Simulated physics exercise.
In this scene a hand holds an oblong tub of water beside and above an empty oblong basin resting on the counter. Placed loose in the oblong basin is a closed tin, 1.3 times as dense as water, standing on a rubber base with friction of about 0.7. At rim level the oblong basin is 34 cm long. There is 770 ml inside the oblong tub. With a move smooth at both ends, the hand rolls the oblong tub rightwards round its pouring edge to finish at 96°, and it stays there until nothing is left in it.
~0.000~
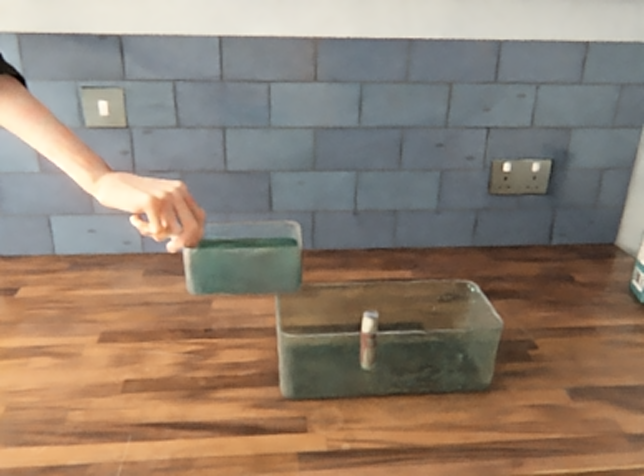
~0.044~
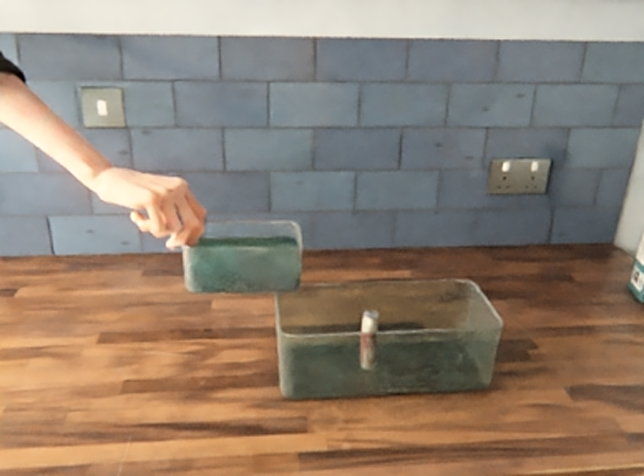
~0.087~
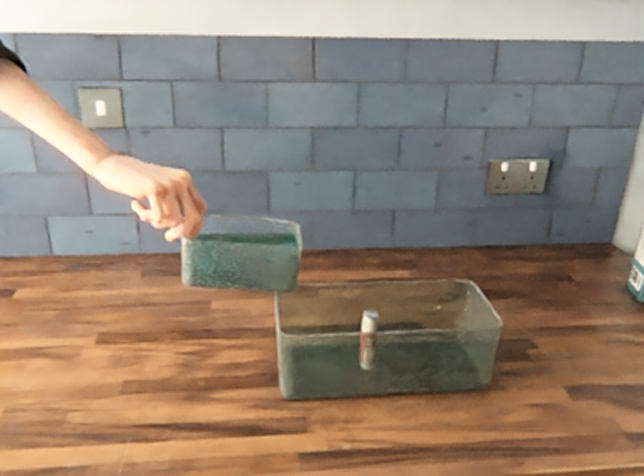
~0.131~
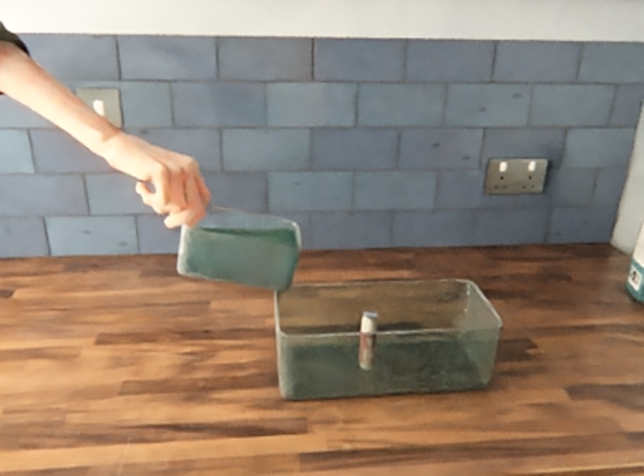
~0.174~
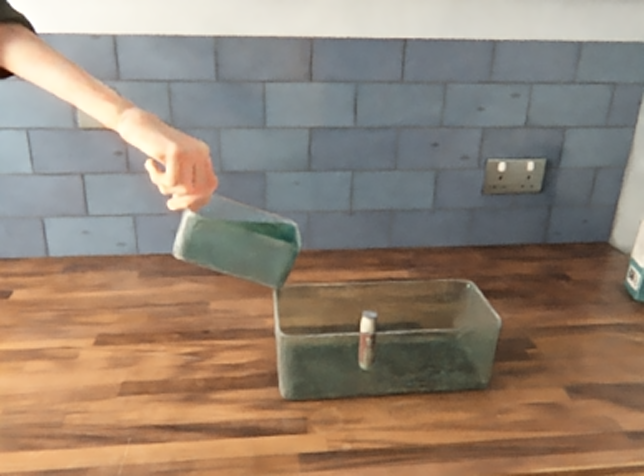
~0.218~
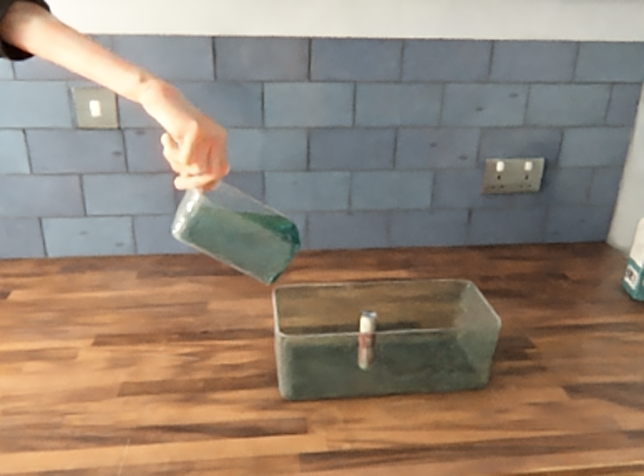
A hand tilts a small tub of green water rightwards beside a larger oblong basin.
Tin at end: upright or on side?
Upright.
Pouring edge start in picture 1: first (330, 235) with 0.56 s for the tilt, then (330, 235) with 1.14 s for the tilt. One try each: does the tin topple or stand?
Trial 1 - tin tips; trial 2 - tin stays standing.
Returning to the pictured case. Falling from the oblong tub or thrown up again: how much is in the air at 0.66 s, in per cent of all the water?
About 18 % of the total.
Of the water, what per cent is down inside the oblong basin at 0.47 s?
Estimate - around 6 in a hundred parts.
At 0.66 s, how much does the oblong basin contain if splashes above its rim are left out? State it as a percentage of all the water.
76 %, more or less.
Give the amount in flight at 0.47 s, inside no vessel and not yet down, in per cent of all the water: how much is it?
I'd say close to 54 per cent.
By 0.47 s the tilt is 90° and 40 per cent is still to pour; the tin stands where it began.
By 0.66 s the tilt is 96° and 5 per cent is still to pour; the tin stands where it began.
By 0.85 s the tilt is 96° and 2 per cent is still to pour; the tin stands where it began.
By 1.06 s the tilt is 96° and 0 per cent is still to pour; the tin stands where it began.
At rest the tin stands where it began.
